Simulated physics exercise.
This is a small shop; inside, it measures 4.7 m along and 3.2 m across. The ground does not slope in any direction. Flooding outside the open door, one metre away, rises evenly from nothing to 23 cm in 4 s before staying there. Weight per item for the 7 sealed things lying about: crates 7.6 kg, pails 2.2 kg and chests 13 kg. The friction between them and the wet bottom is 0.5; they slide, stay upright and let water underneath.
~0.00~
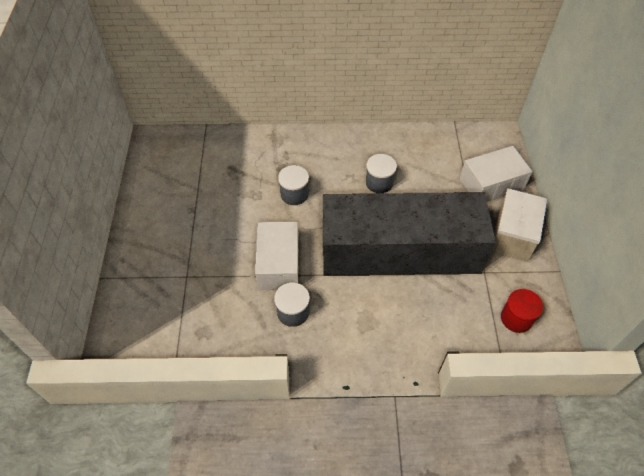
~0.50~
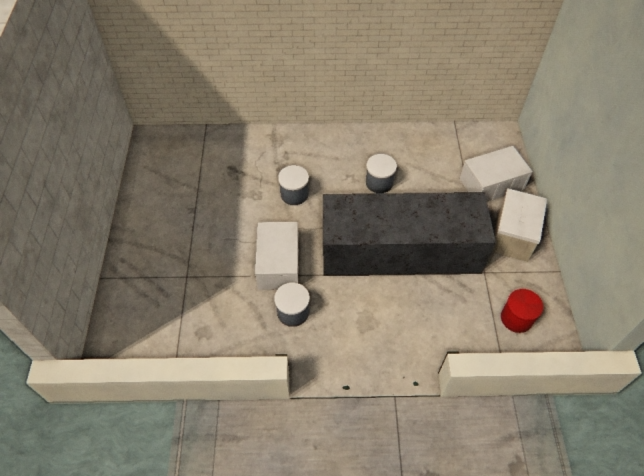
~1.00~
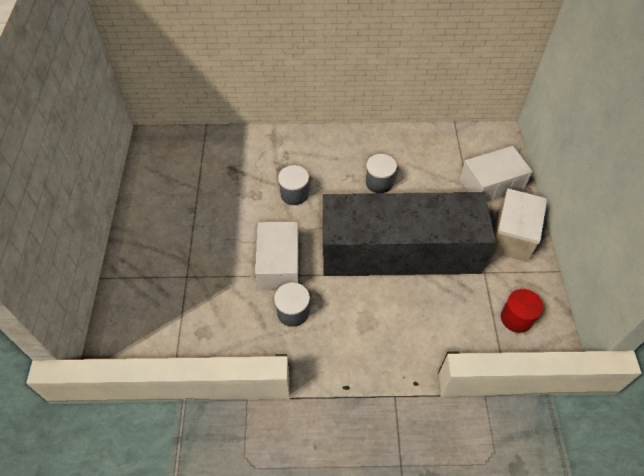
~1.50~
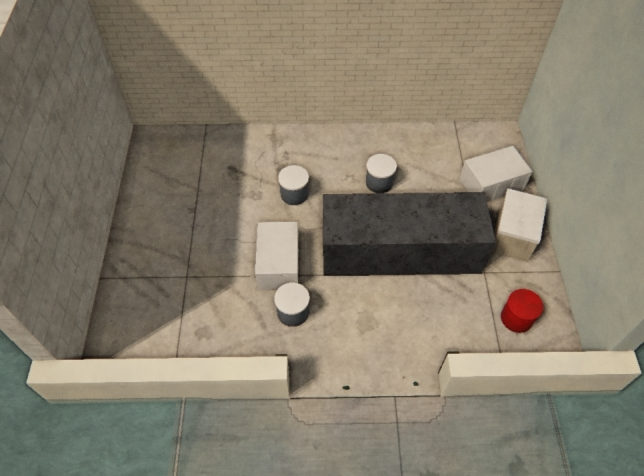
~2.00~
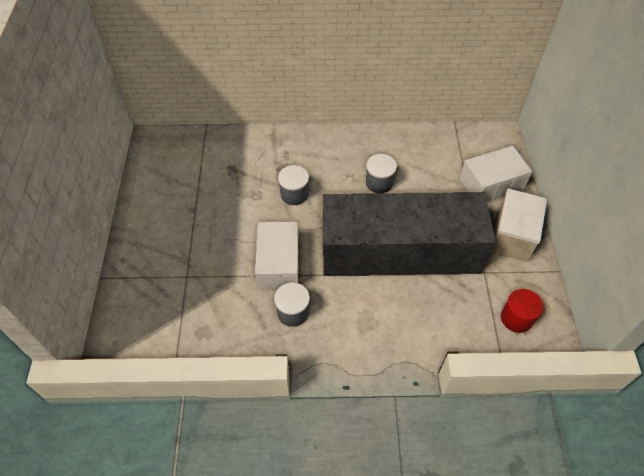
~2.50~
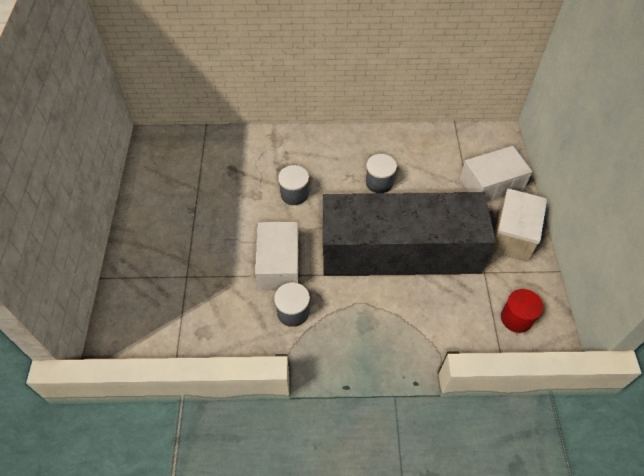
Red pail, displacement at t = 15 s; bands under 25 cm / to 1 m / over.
It will likely make a small trip.
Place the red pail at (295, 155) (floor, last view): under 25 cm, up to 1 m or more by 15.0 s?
Short answer, it is taken a long way.
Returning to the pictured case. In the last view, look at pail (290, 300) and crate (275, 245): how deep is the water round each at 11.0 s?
Depth approx. 8 cm / 12 cm.
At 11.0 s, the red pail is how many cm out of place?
Shift by then: About 60 cm.
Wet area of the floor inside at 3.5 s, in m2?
I'd estimate close to 2.0 m2.
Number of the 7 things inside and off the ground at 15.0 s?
The number is 7.
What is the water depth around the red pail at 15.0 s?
About 17 cm.
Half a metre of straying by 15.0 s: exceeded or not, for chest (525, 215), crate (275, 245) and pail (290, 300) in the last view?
In that order: Below, above, above.
After 3.5 s the red pail is near (526, 304), 0.0 m from its start, aground; 0 afloat.
After 6.8 s the red pail is near (445, 339), 0.9 m from its start, afloat; 3 afloat.
After 11.0 s the red pail is near (463, 315), 0.6 m from its start, afloat; 7 afloat.
After 15.0 s the red pail is near (461, 290), 0.6 m from its start, afloat; 7 afloat.
